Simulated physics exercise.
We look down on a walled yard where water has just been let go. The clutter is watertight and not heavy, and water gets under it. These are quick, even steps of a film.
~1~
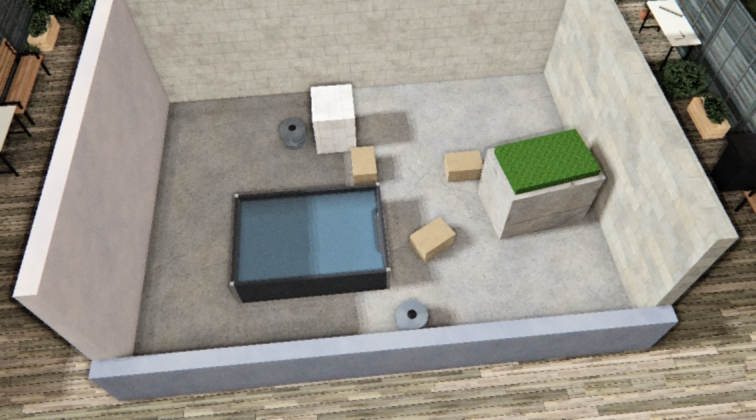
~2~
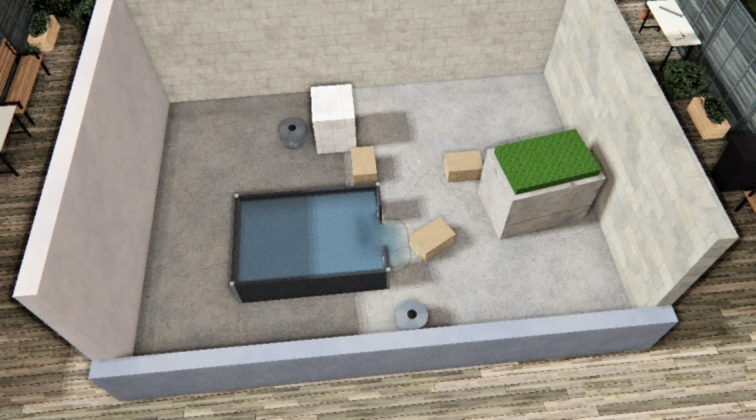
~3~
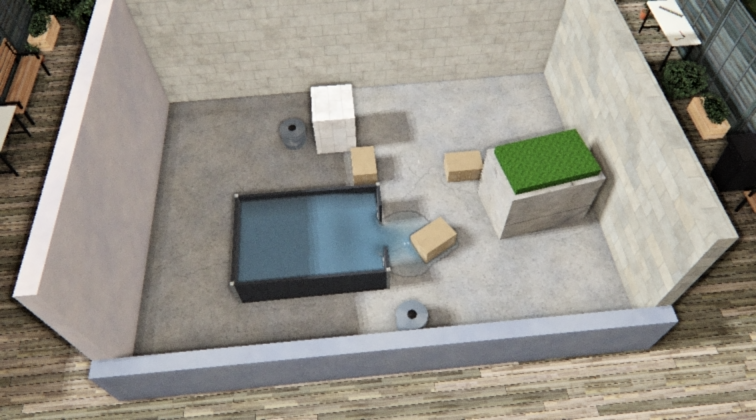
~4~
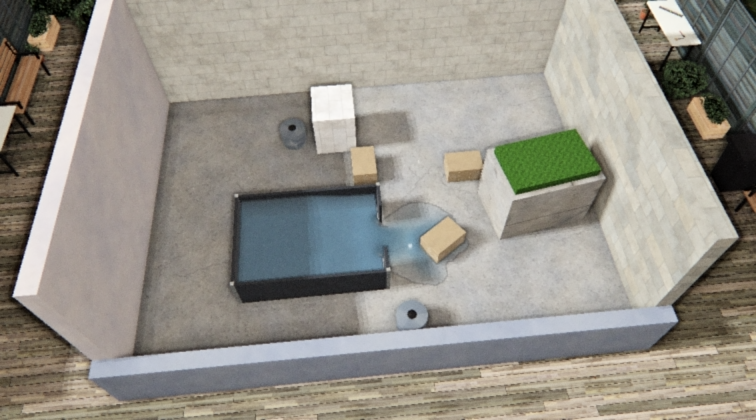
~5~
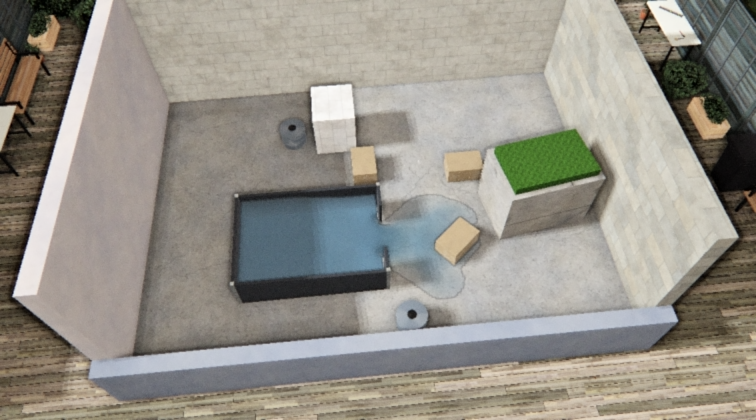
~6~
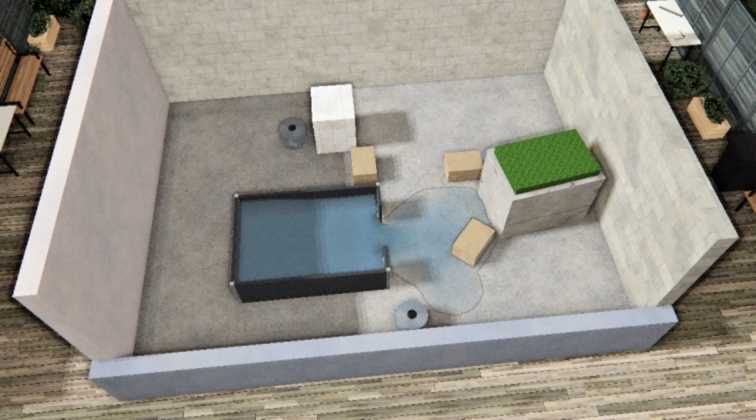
In a walled yard, water pours from a dark tank and pushes one crate right.
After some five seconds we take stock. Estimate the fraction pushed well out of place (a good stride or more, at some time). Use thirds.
Share: One to two thirds.
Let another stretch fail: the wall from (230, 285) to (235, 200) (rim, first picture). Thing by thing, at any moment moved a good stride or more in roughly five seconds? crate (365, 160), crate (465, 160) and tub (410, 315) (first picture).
In that order: No, never so far, pushed that far.
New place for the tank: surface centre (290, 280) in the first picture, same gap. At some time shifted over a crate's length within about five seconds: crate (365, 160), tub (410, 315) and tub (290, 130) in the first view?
As listed: Short of that, shifted that much, never so far.
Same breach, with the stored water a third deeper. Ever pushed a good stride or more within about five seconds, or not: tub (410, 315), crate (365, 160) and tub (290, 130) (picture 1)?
In that order: Short of that, short of that, no.
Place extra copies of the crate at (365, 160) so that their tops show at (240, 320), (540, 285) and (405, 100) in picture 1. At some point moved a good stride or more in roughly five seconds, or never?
In turn: Not that far, that far or more, short of that.
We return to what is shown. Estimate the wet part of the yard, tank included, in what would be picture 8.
Near 20 in a hundred.
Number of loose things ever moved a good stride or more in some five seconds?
The number is 2.
A moment on, 1 of 5 are well off their spots; 0 afloat.
Next, 2 of 5 are well off their spots; 0 afloat.
Later, 2 of 5 are well off their spots; 1 afloat.
In the end, 2 of 5 are well off their spots, and 2 have been at some point; 1 afloat.
